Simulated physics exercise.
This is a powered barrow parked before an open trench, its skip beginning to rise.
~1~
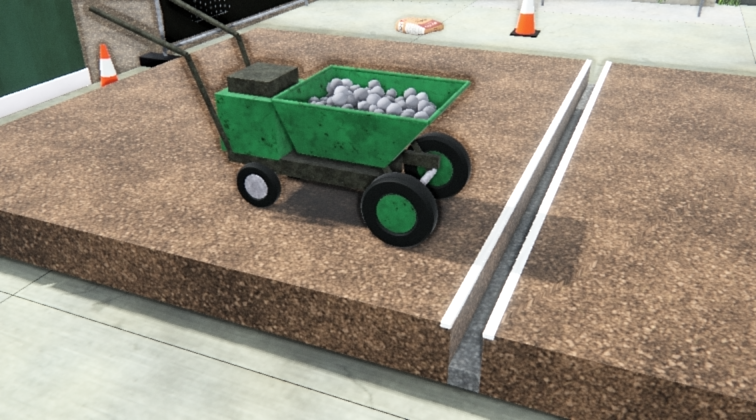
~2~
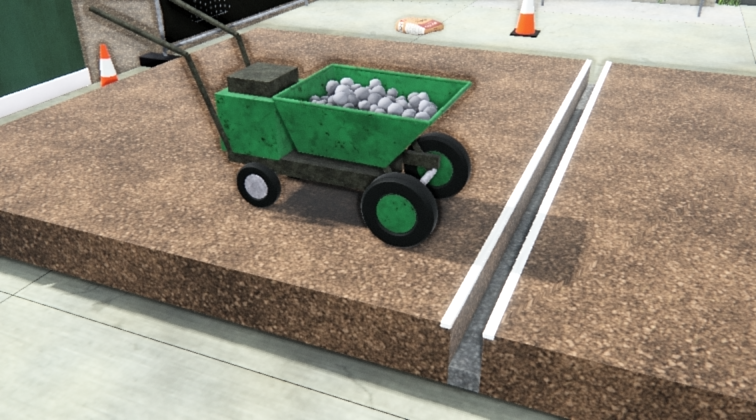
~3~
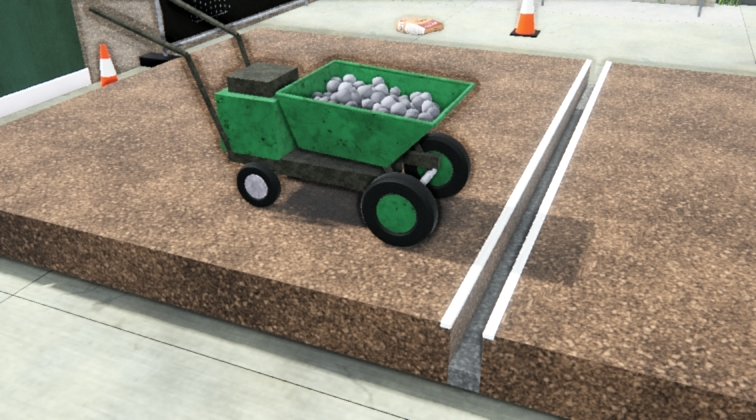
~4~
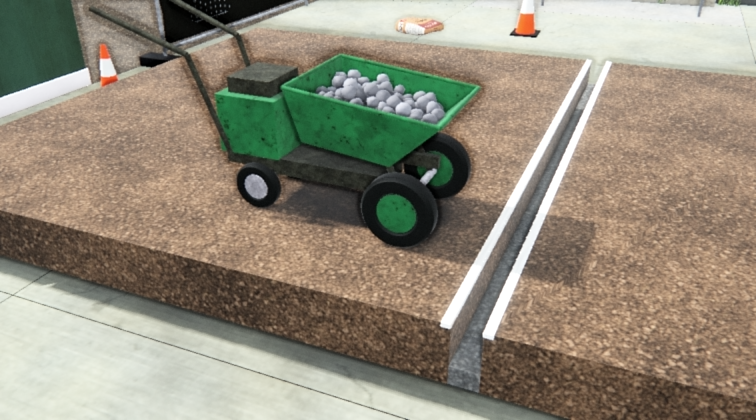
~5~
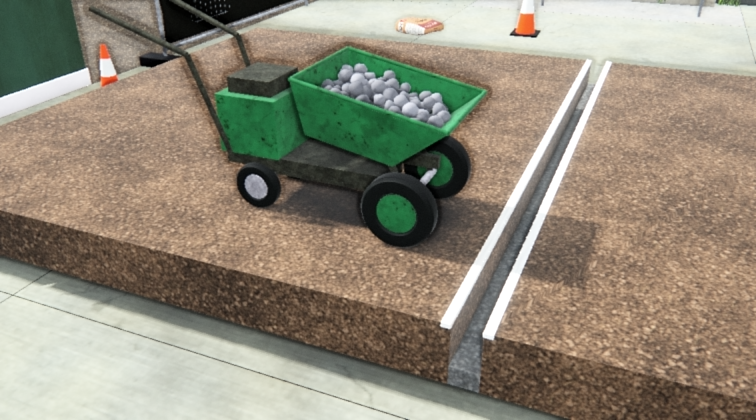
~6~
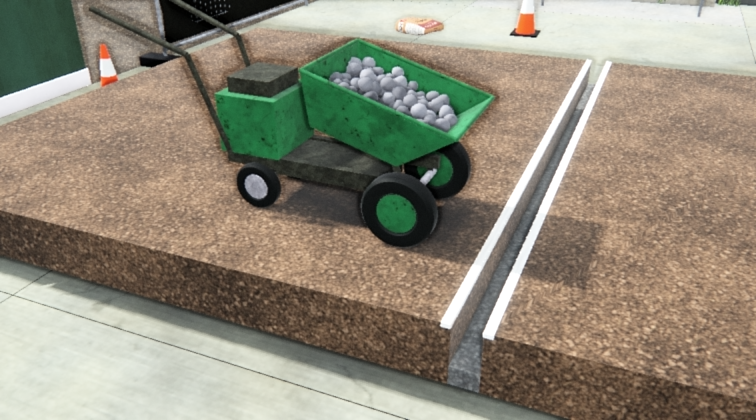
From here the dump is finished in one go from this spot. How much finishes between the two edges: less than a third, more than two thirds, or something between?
The trench ends with less than a third of it.
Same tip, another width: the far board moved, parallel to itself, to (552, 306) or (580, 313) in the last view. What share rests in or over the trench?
Near 80 % and 100 %.
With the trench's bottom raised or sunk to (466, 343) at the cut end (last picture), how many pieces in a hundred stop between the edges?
Some 20 per cent.
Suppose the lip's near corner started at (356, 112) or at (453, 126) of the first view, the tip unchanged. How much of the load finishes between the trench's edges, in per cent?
The first gives 50 %, the second 0 %.
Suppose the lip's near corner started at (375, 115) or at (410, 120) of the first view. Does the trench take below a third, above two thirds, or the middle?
One: The middle third. Two: One to two thirds.
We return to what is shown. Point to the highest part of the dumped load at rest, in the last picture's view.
At about (559, 236).
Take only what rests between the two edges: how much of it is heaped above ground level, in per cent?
Roughly 0 in a hundred.
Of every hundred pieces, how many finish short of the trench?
Near 0 %.
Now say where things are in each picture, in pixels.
In the first picture, lip of the skip at (428, 123), level; top of the load at (359, 103), round cobbles; first edge of the trench at (466, 286); far edge at (506, 296), the trench under half as wide as the skip, and about as deep as wide.
In the second picture, lip of the skip at (430, 123), level; top of the load at (352, 102).
In the third picture, lip of the skip at (434, 125), tipped barely; top of the load at (355, 99).
In the fourth picture, lip of the skip at (440, 129), tipped a little; top of the load at (349, 104).
In the fifth picture, lip of the skip at (447, 133), tipped a little; top of the load at (351, 91).
In the sixth picture, lip of the skip at (456, 140), tipped clearly; top of the load at (359, 86); first edge of the trench at (466, 286); far edge at (506, 296).
Soon, skip tipped steeply; all in the skip.
A while on, skip tipped steeply; most in the skip; a stray few in or heaped over the trench; about a quarter beyond it; a small part falling.
Towards the end, skip tipped right over; a stray few in the skip; a small part in or heaped over the trench; most beyond it.
Finally, skip tipped right over; about a quarter in or heaped over the trench; most beyond it.
